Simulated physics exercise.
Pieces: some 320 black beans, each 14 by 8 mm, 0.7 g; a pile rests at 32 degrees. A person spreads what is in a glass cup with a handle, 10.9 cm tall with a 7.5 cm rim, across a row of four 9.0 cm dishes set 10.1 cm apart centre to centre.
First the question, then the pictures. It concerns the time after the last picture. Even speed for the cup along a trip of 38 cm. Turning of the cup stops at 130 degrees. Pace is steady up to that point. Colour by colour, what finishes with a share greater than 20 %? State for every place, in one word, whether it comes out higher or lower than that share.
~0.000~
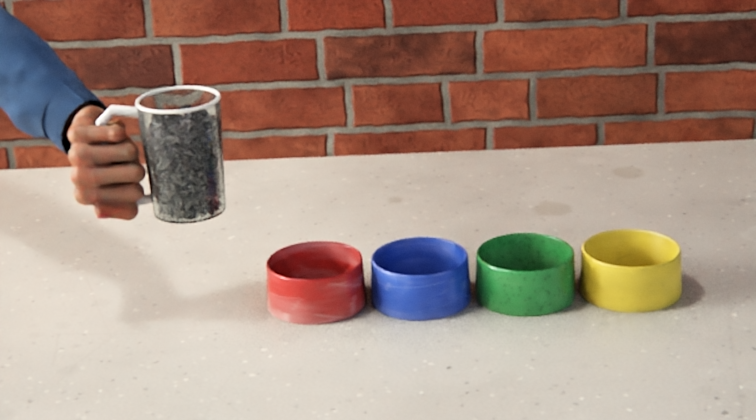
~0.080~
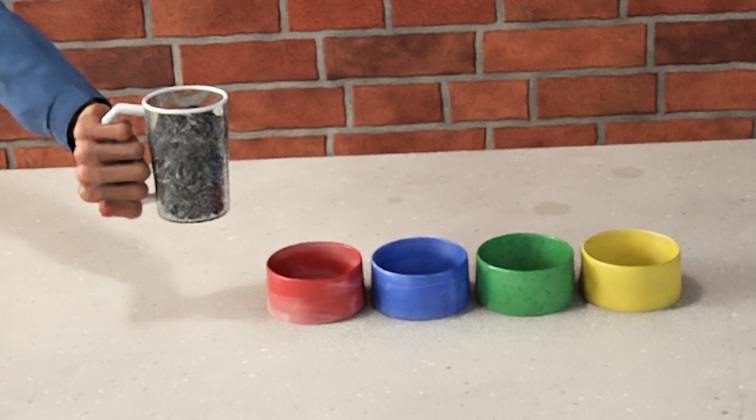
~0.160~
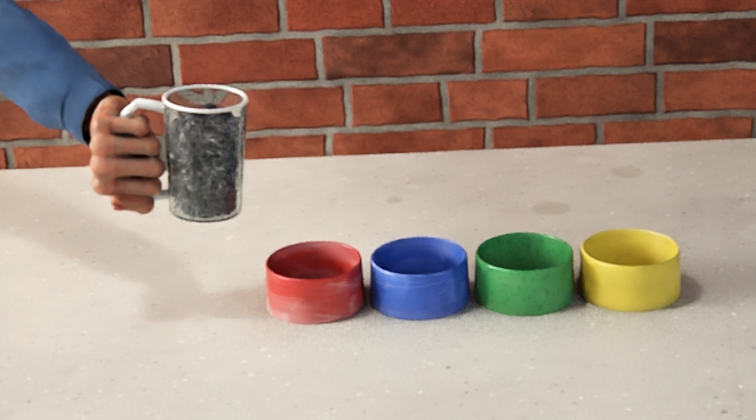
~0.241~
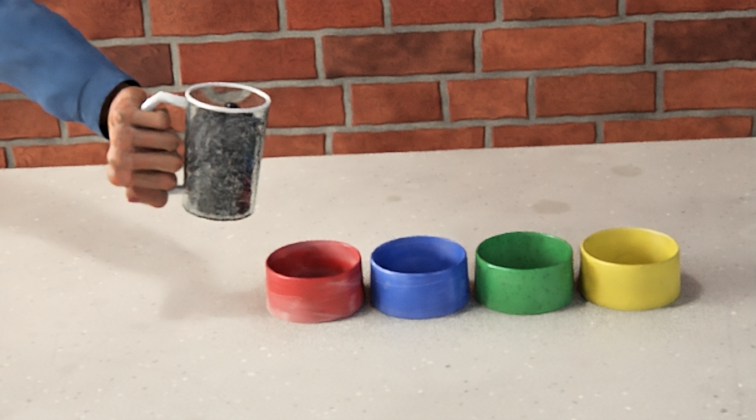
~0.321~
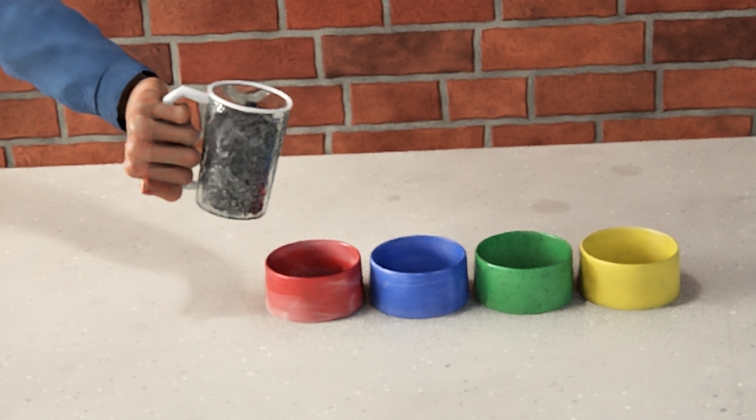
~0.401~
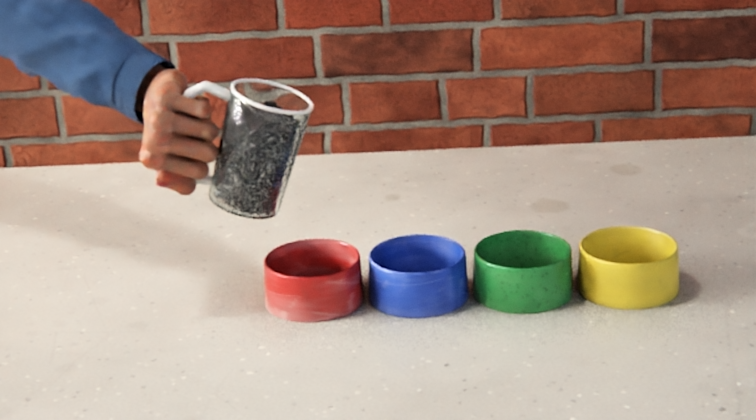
Red: Lower, blue: Lower, green: Lower, yellow: Higher, counter: Higher.
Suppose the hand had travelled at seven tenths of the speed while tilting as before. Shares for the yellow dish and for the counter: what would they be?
The shares would then be yellow 80 and counter 10.
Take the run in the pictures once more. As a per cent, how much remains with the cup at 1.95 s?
Load share: Near 85 percent.
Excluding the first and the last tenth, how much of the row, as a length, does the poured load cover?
Length: Approx. 15 cm.
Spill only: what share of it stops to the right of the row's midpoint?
Estimated share comes to about 100 per cent.
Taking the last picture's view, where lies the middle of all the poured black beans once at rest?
Est. centre at rest: (647, 270) px.
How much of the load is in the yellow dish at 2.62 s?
Estimate: Near 65 %.
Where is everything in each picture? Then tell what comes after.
In the first frame, cup at (184, 155), tilt 0 degrees, lip at (219, 98), moved 0.0 cm; middle of the pieces at (185, 166); red dish at (314, 261); blue dish at (420, 257); green dish at (525, 252); yellow dish at (631, 248).
In the second frame, cup at (190, 155), tilt 1 degrees, lip at (226, 99), moved 0.6 cm; middle of the pieces at (190, 166).
In the third frame, cup at (205, 154), tilt 6 degrees, lip at (246, 101), moved 2.1 cm; middle of the pieces at (205, 165).
In the fourth frame, cup at (223, 153), tilt 10 degrees, lip at (269, 102), moved 3.8 cm; middle of the pieces at (222, 164).
In the fifth frame, cup at (241, 151), tilt 14 degrees, lip at (291, 105), moved 5.5 cm; middle of the pieces at (239, 162).
In the sixth frame, cup at (258, 150), tilt 19 degrees, lip at (312, 107), moved 7.1 cm; middle of the pieces at (255, 161); red dish at (312, 258); blue dish at (417, 254); green dish at (523, 250); yellow dish at (629, 245). The cup turns about 55 degrees a second and travels 21 cm a second.
After 1.33 s, tilt 70 degrees; cup holds 100 %.
After 1.95 s, tilt 104 degrees; cup holds 85 %, yellow 5 %.
Then, at 2.62 s, tilt 130 degrees; cup holds 0 %, yellow 65 %.
By 3.6 s all is still; red 0 %, blue 0 %, green 0 %, yellow 65 %, counter 35 %.
